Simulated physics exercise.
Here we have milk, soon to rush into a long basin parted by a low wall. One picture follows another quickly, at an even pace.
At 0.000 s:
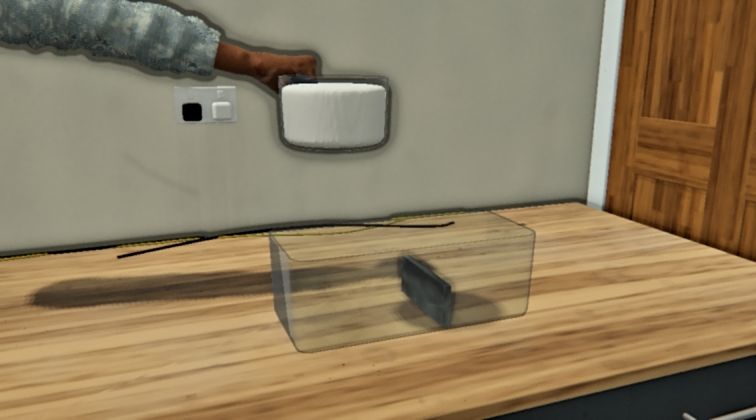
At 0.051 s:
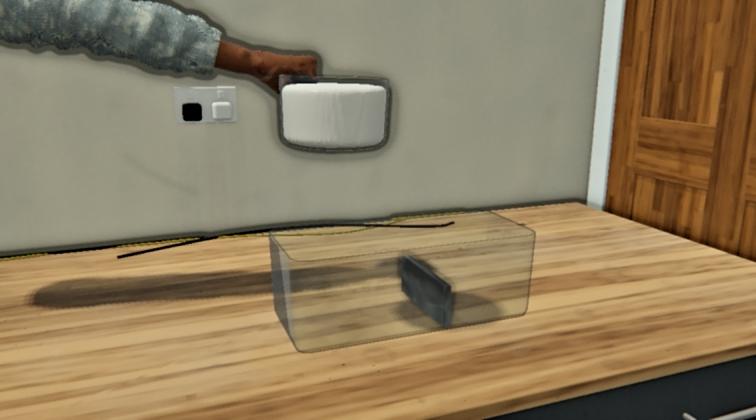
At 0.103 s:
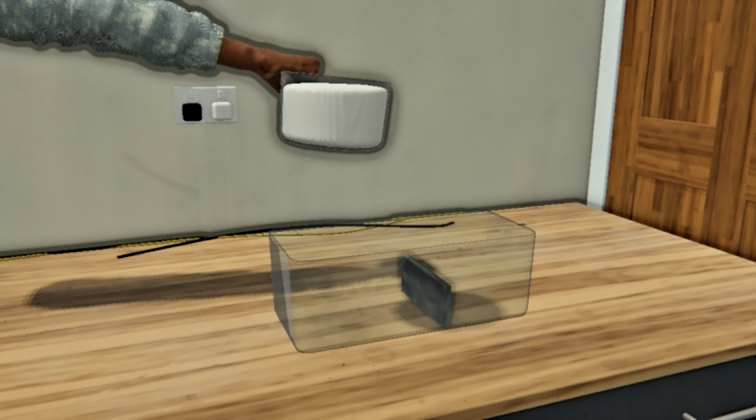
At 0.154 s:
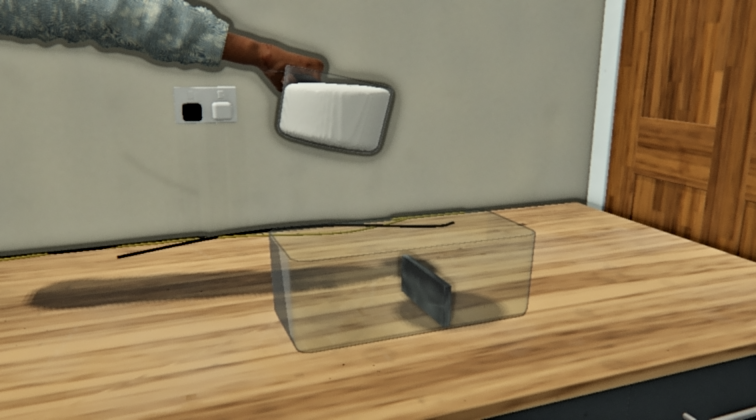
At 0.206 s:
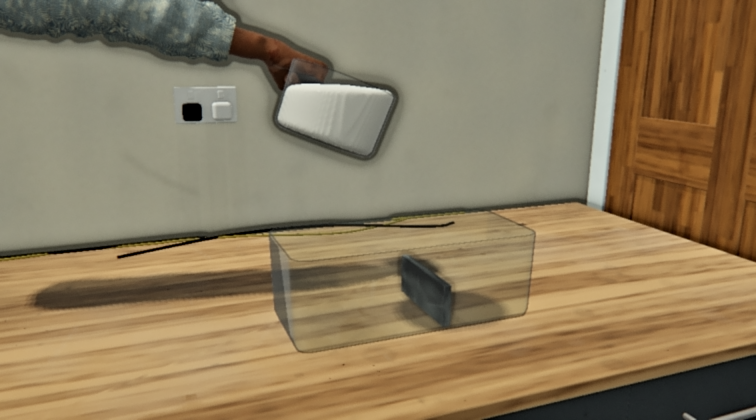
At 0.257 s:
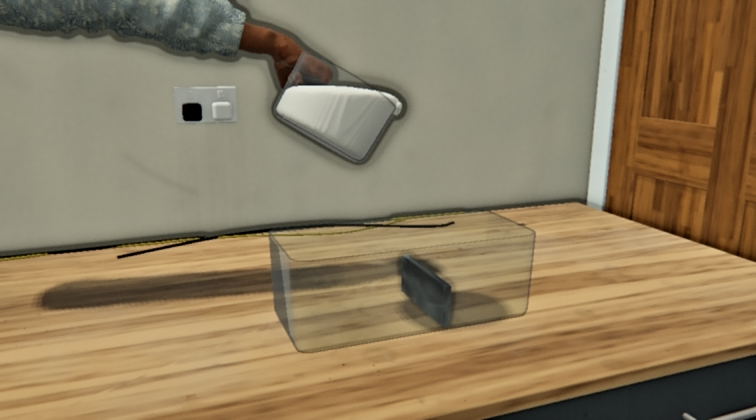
In this clip, an arm in a fuzzy grey sleeve holds a clear container of white milk above a long transparent basin on a wooden counter, keeping it nearly level before tilting it steadily further to the right.
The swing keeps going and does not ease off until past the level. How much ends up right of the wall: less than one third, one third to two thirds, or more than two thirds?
Middle range.
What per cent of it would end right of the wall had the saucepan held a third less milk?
Estimated share: Close to 30 per cent.
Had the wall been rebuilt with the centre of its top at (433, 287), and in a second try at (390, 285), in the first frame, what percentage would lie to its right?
About 45 per cent on the first try, and 90 per cent on the second.
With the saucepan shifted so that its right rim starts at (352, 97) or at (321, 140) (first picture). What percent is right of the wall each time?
Near 5 per cent for the first start, near 5 per cent for the second.
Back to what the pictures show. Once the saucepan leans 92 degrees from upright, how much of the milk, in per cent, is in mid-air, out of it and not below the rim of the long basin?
That comes to near 45 percent.
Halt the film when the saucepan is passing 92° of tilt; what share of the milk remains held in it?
Remaining fraction: Approx. 35 %.
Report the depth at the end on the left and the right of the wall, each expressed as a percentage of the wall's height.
I'd say about 20 for the left and about 40 for the right.
A moment on, the saucepan is tipped on its side and 36 per cent is still to pour, 3 is left of the wall and 18 right of it.
Next, the saucepan is tipped right over and 8 per cent is still to pour, 25 is left of the wall and 57 right of it.
Then the saucepan is tipped right over and 1 per cent is still to pour, 40 is left of the wall and 55 right of it.
Later the saucepan is tipped right over and 0 per cent is still to pour, 44 is left of the wall and 55 right of it.
In the end 44 per cent lies left of the wall, 55 right of it and 1 outside.
